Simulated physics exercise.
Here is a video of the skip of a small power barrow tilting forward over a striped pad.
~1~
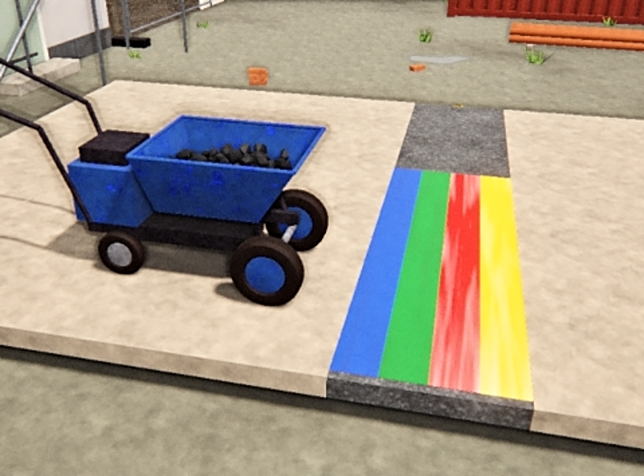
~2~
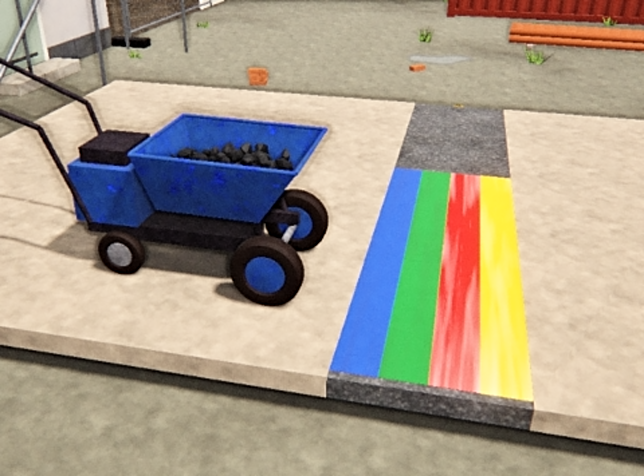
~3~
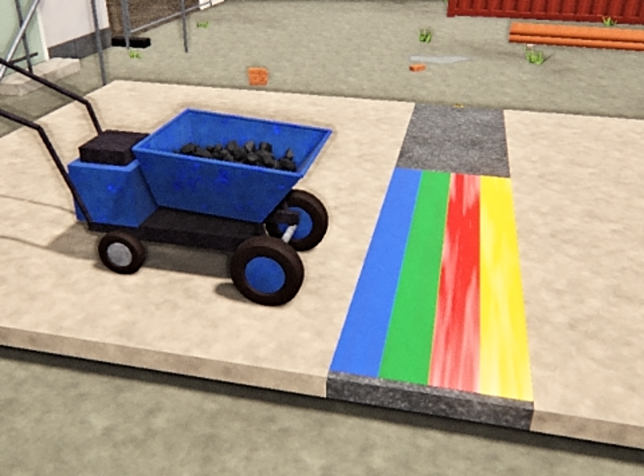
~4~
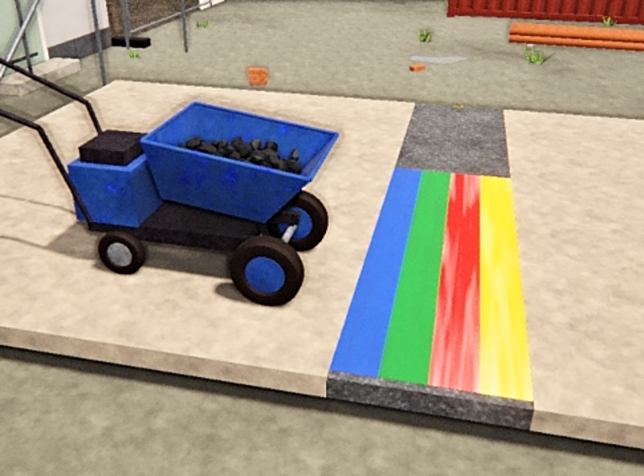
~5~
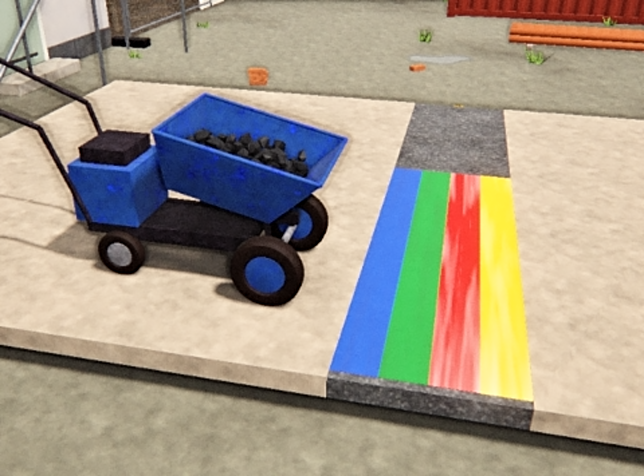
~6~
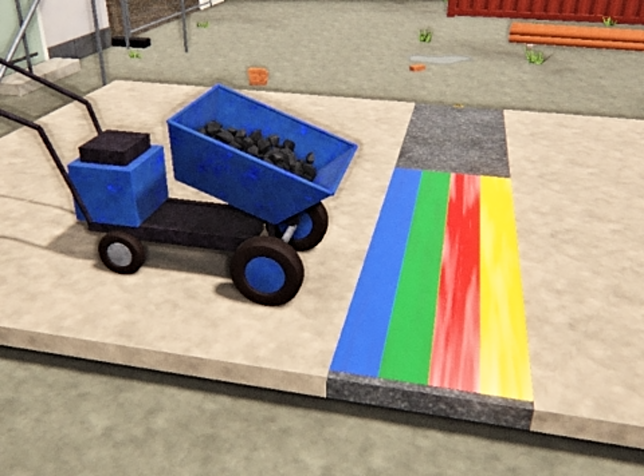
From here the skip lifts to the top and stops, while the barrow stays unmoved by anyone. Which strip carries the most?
The green strip.
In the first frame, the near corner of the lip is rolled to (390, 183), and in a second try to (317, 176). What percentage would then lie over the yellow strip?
50 % and 10 %.
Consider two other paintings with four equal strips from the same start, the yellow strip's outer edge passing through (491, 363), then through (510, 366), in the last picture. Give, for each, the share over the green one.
The first one comes out at 30 percent, while the second comes out at 40 percent.
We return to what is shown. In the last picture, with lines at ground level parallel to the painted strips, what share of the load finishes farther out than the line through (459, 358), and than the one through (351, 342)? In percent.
Roughly 10 and 70 percent.
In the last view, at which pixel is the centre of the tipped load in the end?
Once it all stops, the middle lies near (425, 289).
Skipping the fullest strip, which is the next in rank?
The red one.
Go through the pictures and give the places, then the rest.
Lip of the skip at (294, 173), level; top of the load at (245, 162), lumps of coal; blue strip at (362, 340); green strip at (408, 347); red strip at (456, 354); yellow strip at (505, 361), in the first frame.
Lip of the skip at (296, 174), level; top of the load at (246, 161), in the second frame.
Lip of the skip at (301, 176), tipped barely; top of the load at (230, 163), in the third frame.
Lip of the skip at (310, 180), tipped a little; top of the load at (216, 158), in the fourth frame.
Lip of the skip at (320, 186), tipped a little; top of the load at (224, 153), in the fifth frame.
Lip of the skip at (332, 194), tipped clearly; top of the load at (219, 146); blue strip at (362, 340); green strip at (408, 347); red strip at (456, 354); yellow strip at (505, 361), in the sixth frame.
Soon, skip tipped steeply; all in the skip.
A while on, skip tipped right over; most in the skip; a stray few over the blue strip; a small part over the green strip.
Towards the end, skip tipped right over; about a third in the skip; a small part over the blue strip; about a third over the green strip; about a quarter over the red strip; a stray few over the yellow strip; a stray few off the paint.
Finally, skip tipped right over; about a third in the skip; a small part over the blue strip; about a third over the green strip; about a quarter over the red strip; a stray few over the yellow strip; a stray few off the paint.
